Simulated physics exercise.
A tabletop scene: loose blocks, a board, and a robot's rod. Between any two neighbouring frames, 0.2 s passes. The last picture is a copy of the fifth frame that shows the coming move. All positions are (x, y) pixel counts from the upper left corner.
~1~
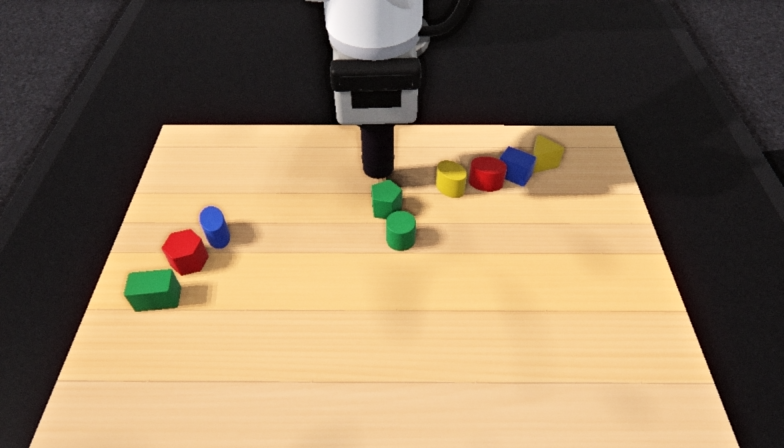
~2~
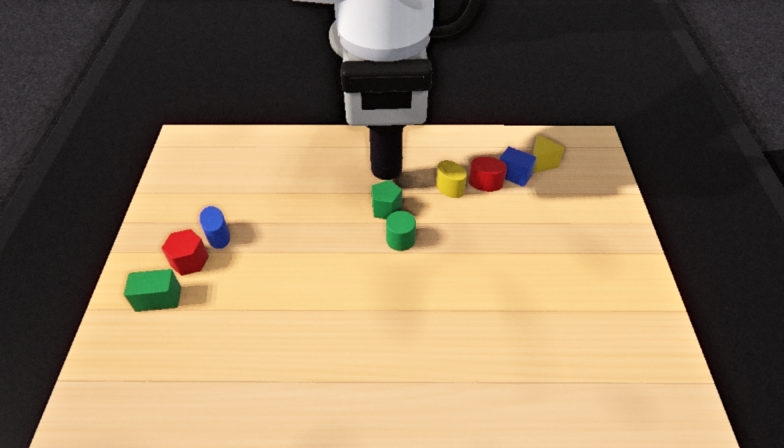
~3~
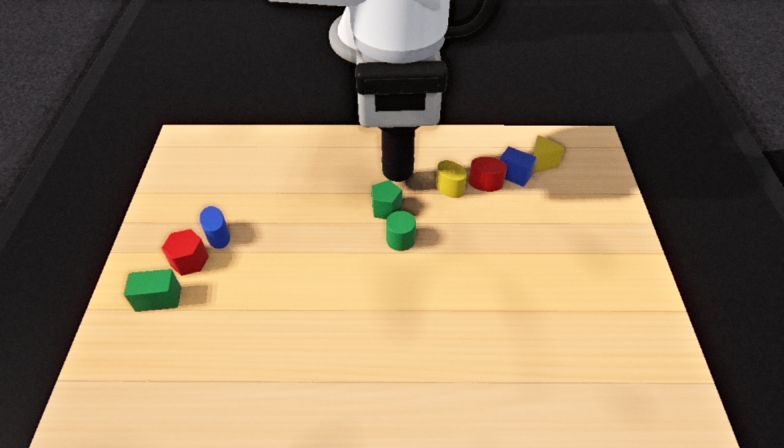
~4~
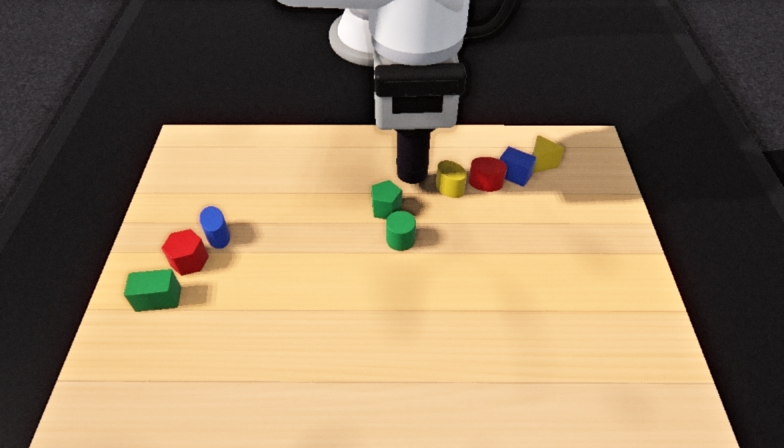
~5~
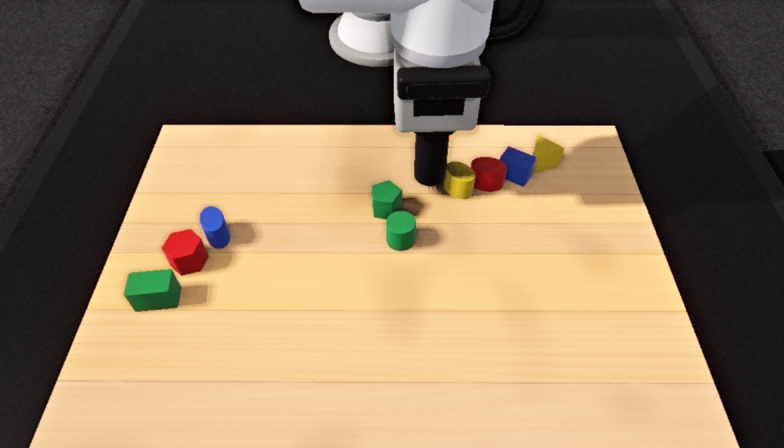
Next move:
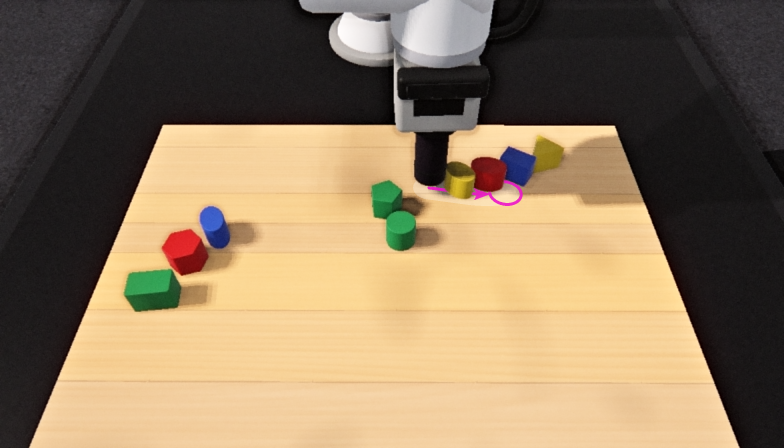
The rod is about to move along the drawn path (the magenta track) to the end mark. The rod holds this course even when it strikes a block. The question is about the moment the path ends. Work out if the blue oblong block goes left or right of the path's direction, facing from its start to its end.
Heads left.
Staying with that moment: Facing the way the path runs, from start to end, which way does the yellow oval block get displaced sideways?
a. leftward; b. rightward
The answer is b.
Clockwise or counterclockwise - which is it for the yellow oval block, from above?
It swings round clockwise.
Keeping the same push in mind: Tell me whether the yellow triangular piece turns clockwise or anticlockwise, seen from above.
The turn is anti-clockwise.
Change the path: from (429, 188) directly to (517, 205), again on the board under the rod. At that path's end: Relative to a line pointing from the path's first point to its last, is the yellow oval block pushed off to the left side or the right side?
So, looking from the first point of the path to the last, the yellow oval block moves rightwards.
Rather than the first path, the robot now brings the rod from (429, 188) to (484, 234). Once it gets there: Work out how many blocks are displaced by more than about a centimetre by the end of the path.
I expect one block to move.
The line goes from (429, 188) over (454, 191) and (480, 194) to (505, 193).
What follows on the original path. Halfway along, rod (470, 181); yellow oval block (499, 182), turned 35° clockwise; red oval block (498, 162); blue oblong block (520, 154), turned 10° clockwise.
At the end, rod (508, 181); yellow oval block (531, 190), turned 100° clockwise; red oval block (512, 155), turned 15° anticlockwise; blue oblong block (536, 149), turned 40° clockwise; yellow triangular piece (554, 144), turned 30° anticlockwise.
